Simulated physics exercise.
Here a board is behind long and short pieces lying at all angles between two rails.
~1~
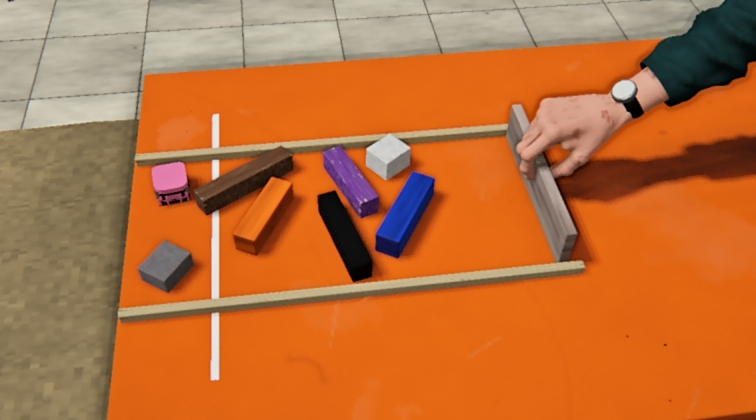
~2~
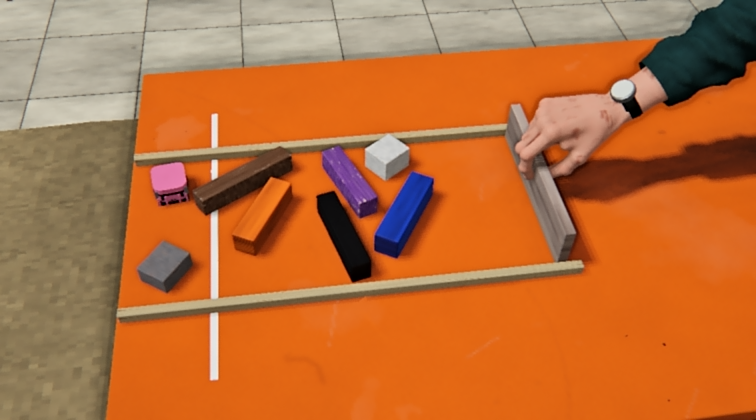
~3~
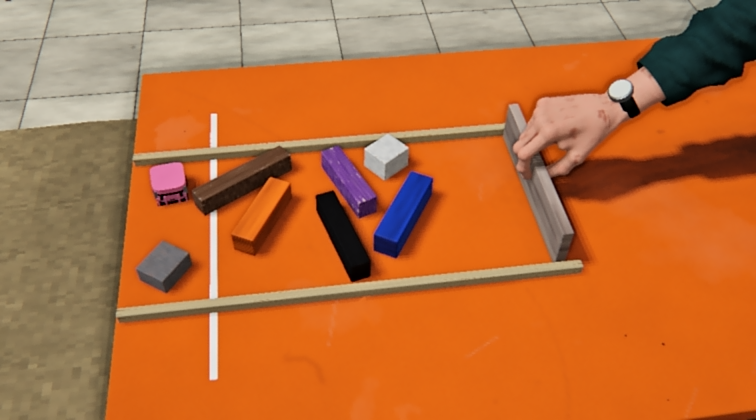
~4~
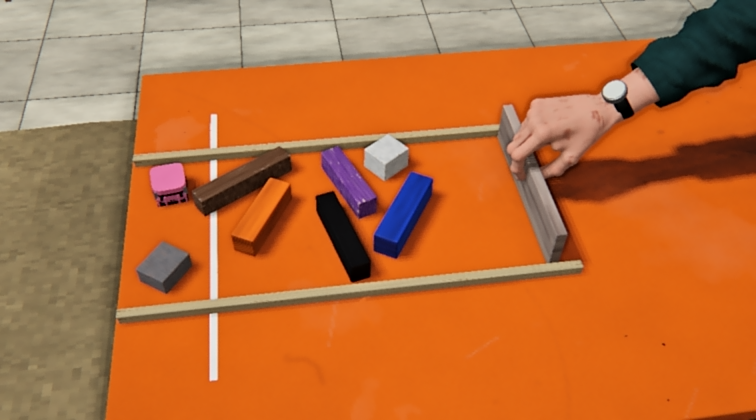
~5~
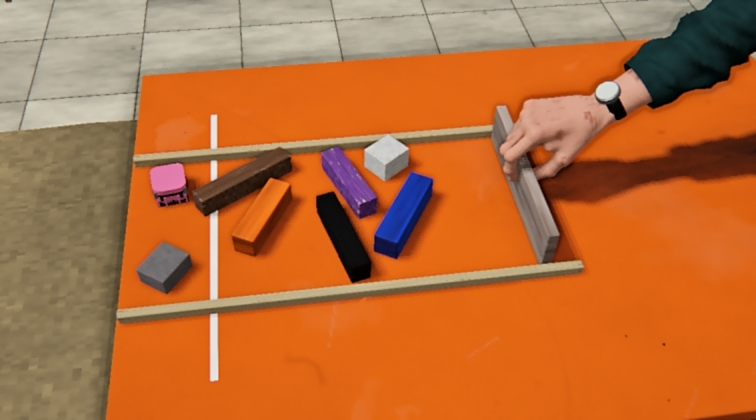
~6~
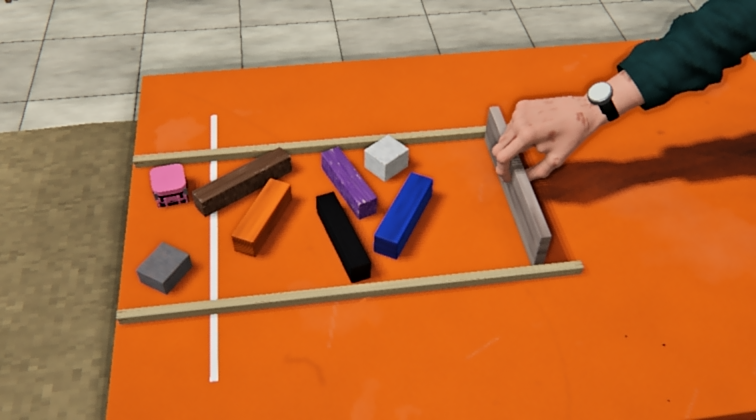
A hand slides a grey board slightly left between two rails behind scattered coloured pieces.
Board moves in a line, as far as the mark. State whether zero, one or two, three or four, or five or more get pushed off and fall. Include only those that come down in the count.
Result: One or two pushed off and fallen.
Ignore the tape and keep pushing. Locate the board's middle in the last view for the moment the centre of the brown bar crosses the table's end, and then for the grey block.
Its middle is about (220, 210) and about (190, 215).
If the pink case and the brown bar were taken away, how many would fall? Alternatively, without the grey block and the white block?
0 in the first try, 1 in the second.
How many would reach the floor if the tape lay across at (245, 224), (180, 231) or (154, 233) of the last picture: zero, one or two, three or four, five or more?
Falls: No fall at all; three to four; five or more.
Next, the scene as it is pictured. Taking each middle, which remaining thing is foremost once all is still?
Answer - the orange stick.
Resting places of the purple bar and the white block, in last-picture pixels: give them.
Final positions: Near (170, 198); near (196, 167).
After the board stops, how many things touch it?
Looks like 2 of them, all told.
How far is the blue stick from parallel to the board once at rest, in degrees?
The angle is about 0 degrees.
Soon after, none off yet; grey block at rest near (165, 268); pink case at rest near (170, 186); brown bar at rest near (243, 181).
After that, none off yet; grey block at rest near (165, 268); pink case at rest near (170, 186); brown bar displaced a little near (228, 184).
And then, none off yet; grey block moving near (159, 272); pink case displaced about its own width near (149, 181); brown bar displaced about its own width near (167, 196).
In the end, the number that fall off is one or two; gone, brown bar and pink case.
